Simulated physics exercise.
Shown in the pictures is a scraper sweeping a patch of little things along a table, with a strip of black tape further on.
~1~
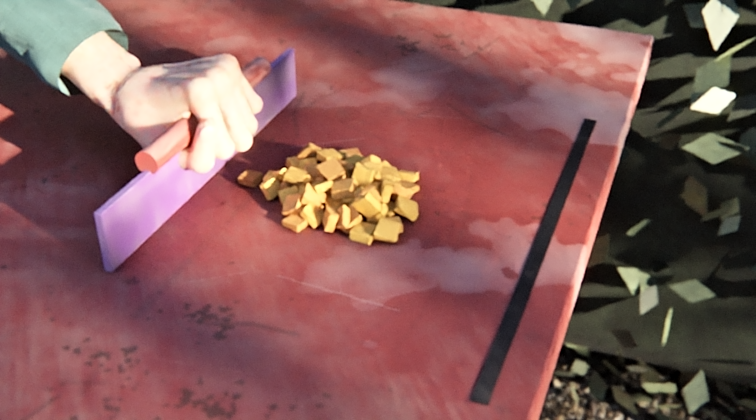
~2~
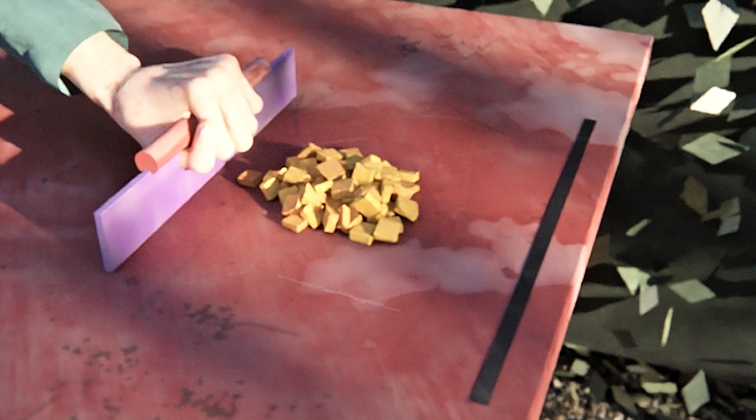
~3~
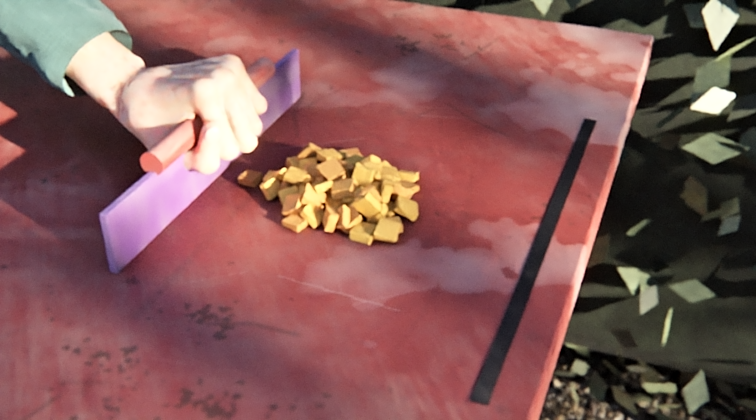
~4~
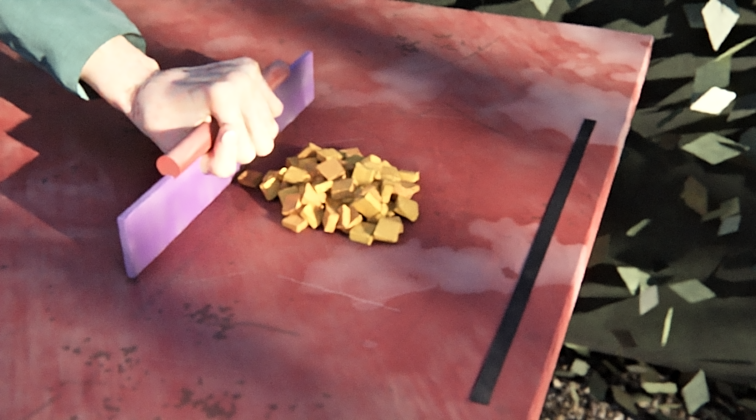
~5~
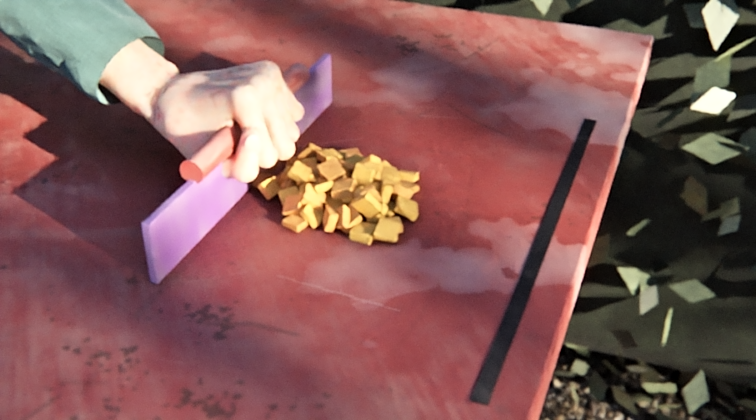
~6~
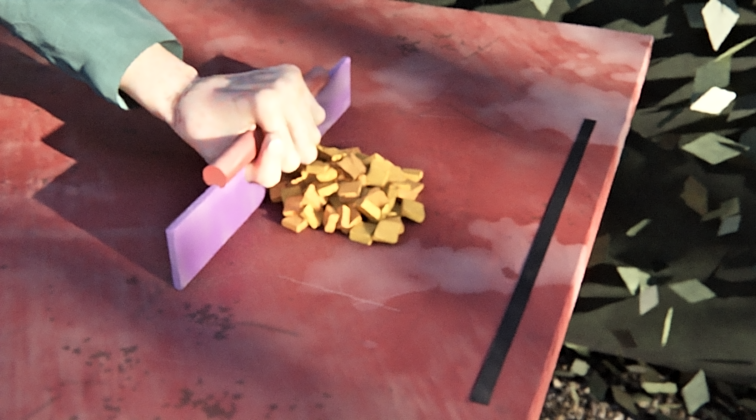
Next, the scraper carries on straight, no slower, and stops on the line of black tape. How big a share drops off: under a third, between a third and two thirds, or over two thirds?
Above two thirds.
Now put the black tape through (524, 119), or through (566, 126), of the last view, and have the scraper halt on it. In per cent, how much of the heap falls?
10 and 50 percent, roughly.
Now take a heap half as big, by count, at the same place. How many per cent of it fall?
Roughly 70 per cent.
Just after the last frame, scraper still moving, near (414, 155); heap all on the table, its front near (532, 240).
A moment on, scraper stopped at the black tape; heap roughly two thirds over the edge.
Further on, scraper stopped at the black tape; heap the larger part over the edge.
When it is over, scraper stopped at the black tape; heap the larger part over the edge.
